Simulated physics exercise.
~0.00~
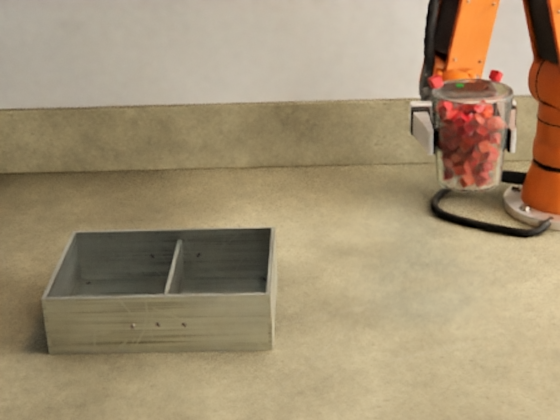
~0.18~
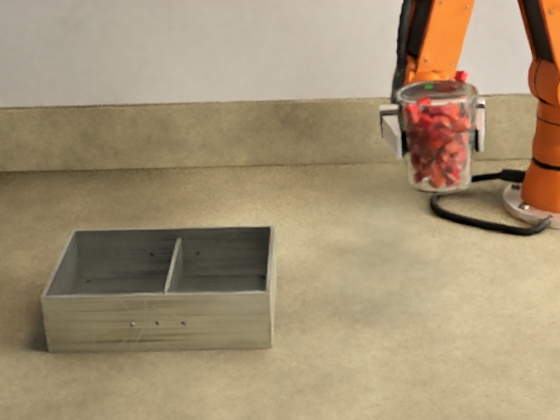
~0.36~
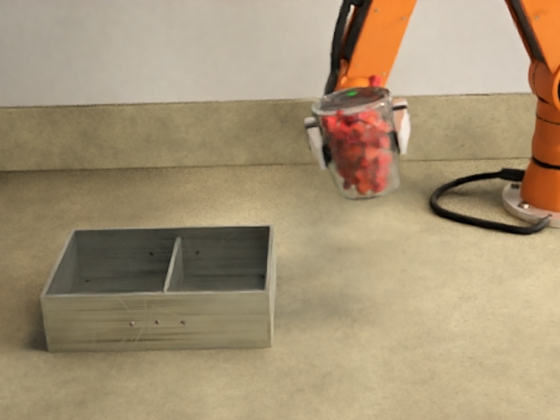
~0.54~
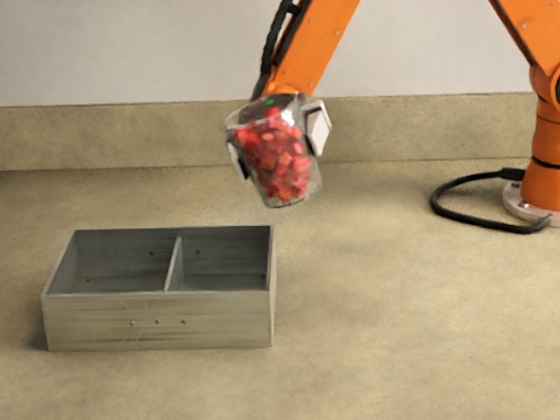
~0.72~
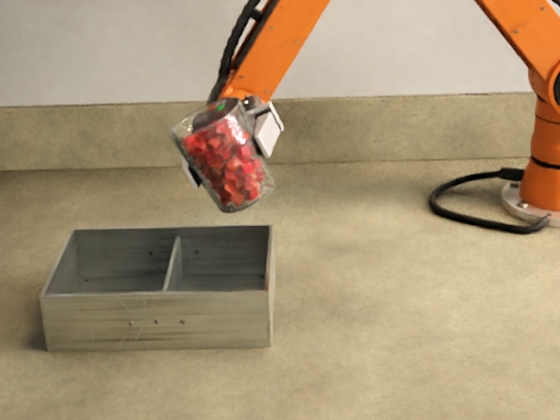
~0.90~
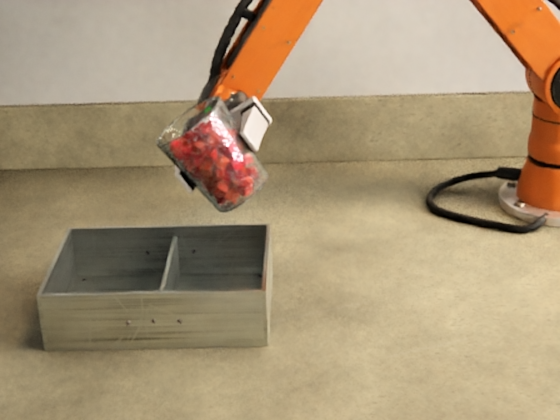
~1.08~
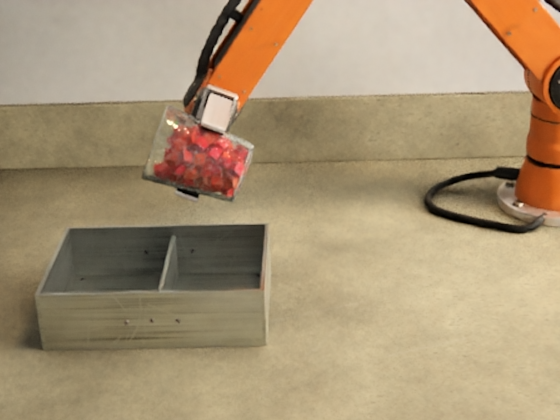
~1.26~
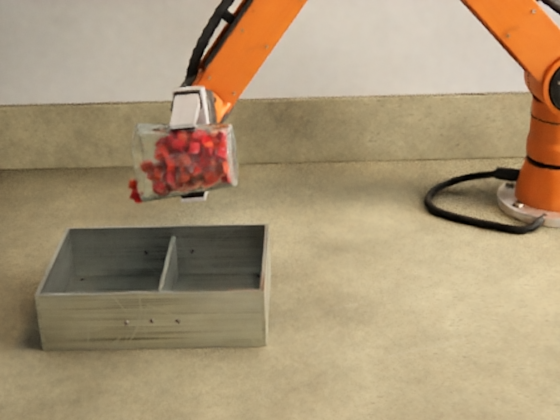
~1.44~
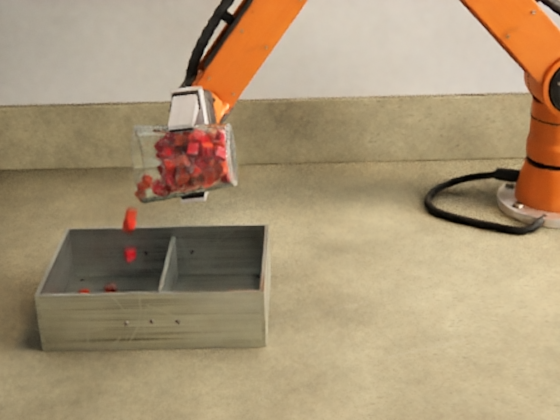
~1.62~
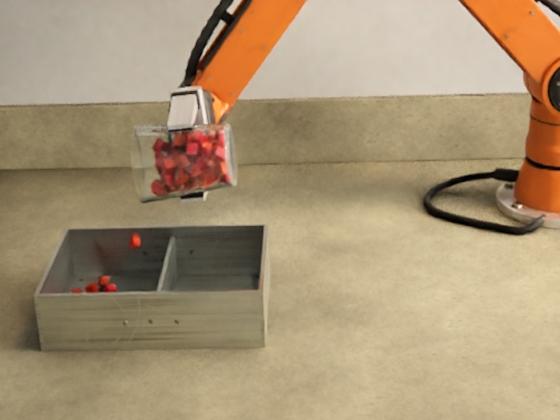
An orange robot arm carries a clear beaker left and tips some red pieces into a divided box.
